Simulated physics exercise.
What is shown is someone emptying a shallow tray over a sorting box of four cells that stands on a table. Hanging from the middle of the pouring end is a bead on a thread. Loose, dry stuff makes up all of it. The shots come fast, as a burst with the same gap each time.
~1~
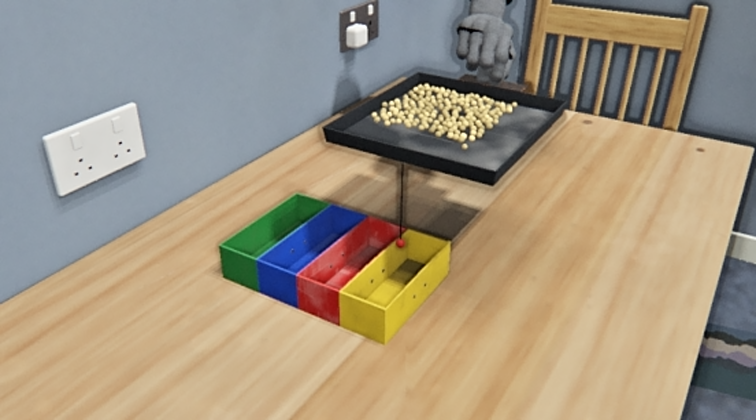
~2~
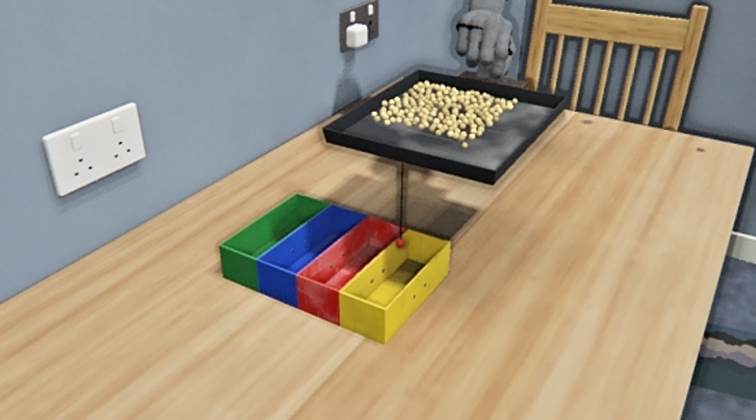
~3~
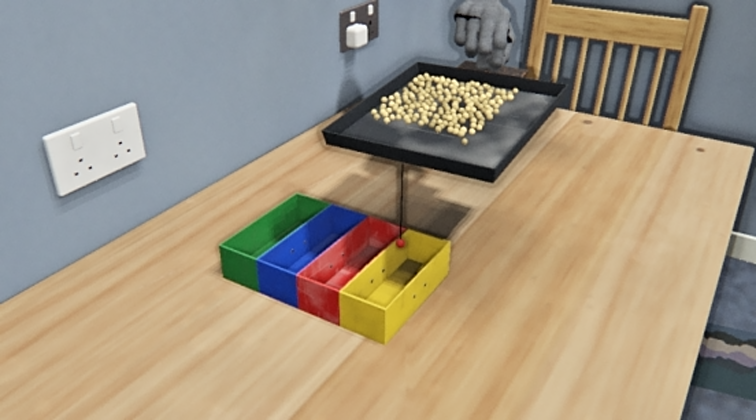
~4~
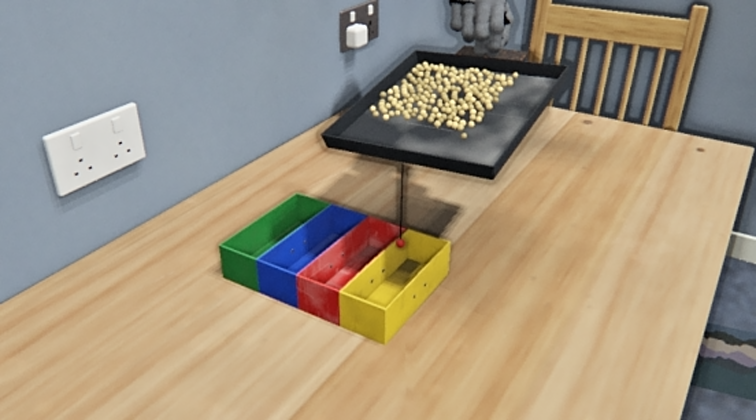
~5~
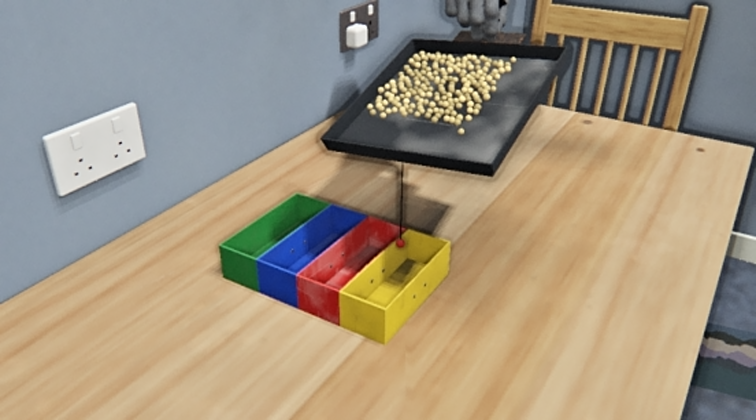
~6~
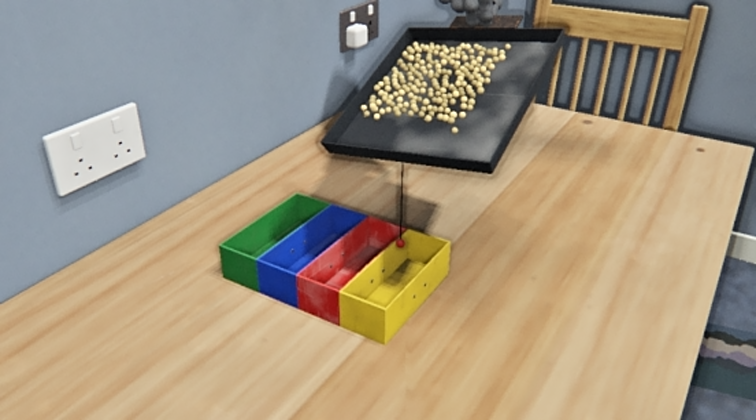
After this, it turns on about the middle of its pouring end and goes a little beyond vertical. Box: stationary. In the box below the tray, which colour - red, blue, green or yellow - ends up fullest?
The fullest is blue.
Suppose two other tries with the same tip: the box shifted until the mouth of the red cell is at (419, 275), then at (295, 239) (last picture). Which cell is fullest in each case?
So the first one goes to green and the second to yellow.
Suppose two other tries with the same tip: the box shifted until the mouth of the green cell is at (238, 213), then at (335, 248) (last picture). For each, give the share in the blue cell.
Near 0 % and 0 %.
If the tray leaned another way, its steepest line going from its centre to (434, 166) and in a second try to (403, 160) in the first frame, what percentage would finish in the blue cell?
First some 0, then 20 per cent.
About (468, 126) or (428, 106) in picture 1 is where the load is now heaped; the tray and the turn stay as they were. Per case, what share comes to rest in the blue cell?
First case: Some 60 %; second case: Some 80 %.
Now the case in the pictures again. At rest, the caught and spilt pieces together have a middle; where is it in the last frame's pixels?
Somewhere around (315, 269) in the final view.
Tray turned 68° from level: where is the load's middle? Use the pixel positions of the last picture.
Centre estimate: (346, 156).
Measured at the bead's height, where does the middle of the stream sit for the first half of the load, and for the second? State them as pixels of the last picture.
The leading part at (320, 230), the rest of it at (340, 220).
Shortly afterwards, tray tipped steeply; near two thirds on the tray; a little in the blue cell; only a few in the green cell; near a quarter falling or outside the box.
Next, tray tipped past a quarter turn; near a quarter on the tray; near half in the blue cell; near a quarter in the red cell; only a few in the green cell; only a few in the yellow cell; a little falling or outside the box.
Some moments later, tray tipped past a quarter turn; the bulk in the blue cell; near a quarter in the red cell; only a few in the green cell; only a few in the yellow cell; only a few falling or outside the box.
In the end, tray tipped past a quarter turn; the bulk in the blue cell; near a quarter in the red cell; only a few in the green cell; only a few in the yellow cell; only a few outside the box.
